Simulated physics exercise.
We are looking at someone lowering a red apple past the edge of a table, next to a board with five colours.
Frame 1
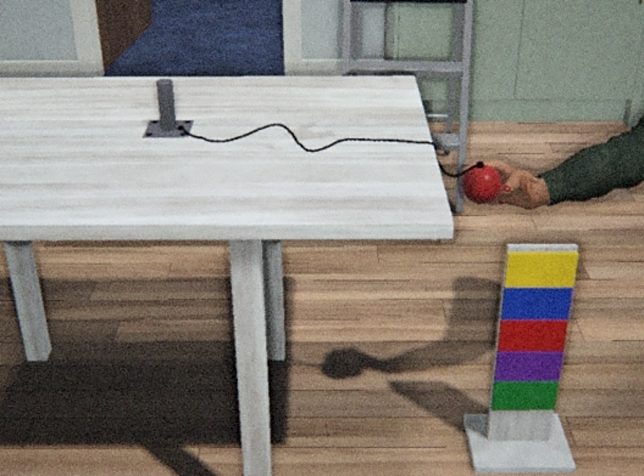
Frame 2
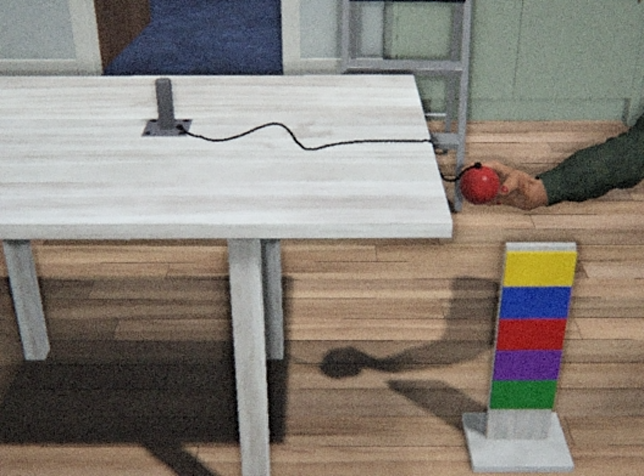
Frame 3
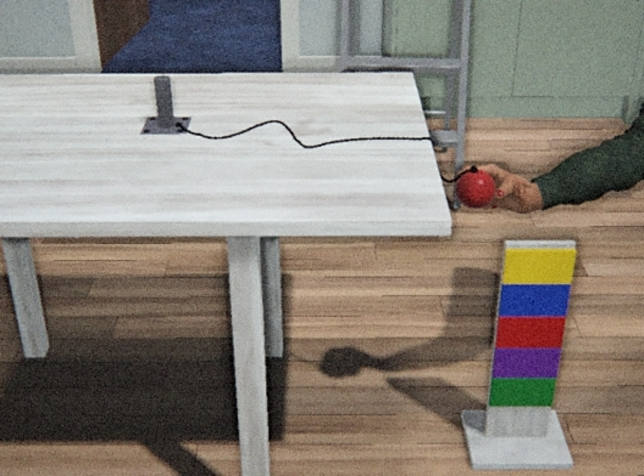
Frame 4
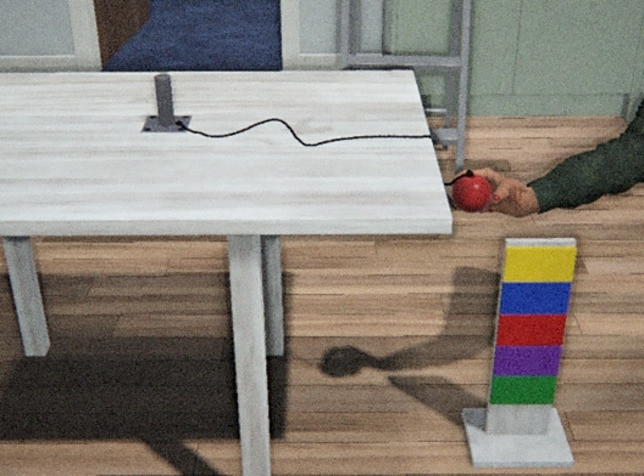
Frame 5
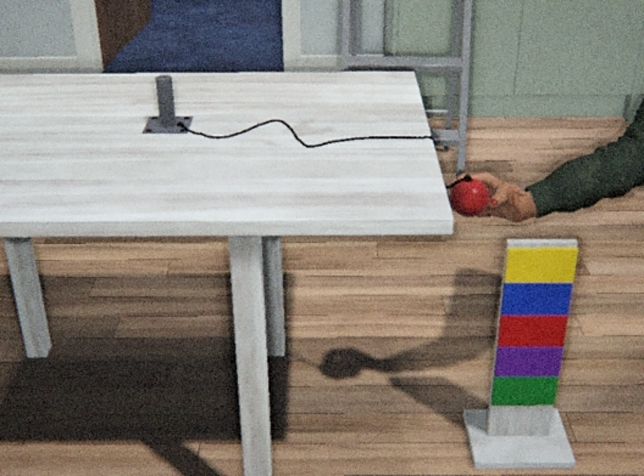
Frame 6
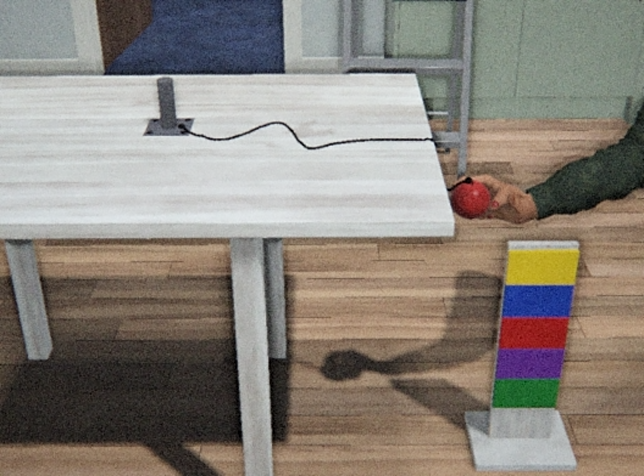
In a room with a wooden floor, a hand at the right holds a red apple tied to a dark cord running across a pale table, moving it slightly down and left above a stand with coloured bands.
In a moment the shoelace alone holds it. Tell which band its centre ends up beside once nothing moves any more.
Beside the blue band.
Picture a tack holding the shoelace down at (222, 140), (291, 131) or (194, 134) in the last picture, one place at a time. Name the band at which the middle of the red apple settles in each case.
Going through the tries in order, you get blue, yellow and blue.
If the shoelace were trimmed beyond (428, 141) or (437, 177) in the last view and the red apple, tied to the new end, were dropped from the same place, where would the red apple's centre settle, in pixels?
For the first cut it's about (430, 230), and for the second about (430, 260).
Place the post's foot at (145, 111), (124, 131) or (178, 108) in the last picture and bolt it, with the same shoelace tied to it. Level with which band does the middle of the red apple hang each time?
Answer, in order: Yellow, yellow, blue.
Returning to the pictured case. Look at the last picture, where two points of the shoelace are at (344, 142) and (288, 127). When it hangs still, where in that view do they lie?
The first finishes about (422, 138) and the second about (325, 133).
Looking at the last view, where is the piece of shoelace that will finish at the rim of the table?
You'll find it somewhere near (357, 141).
Early on, apple near (461, 300); level with blue.
Midway, apple near (399, 284); level with blue.
Near the end, apple near (438, 297); level with blue.
Finally, apple near (428, 296); level with blue. Its middle rests at the blue band.
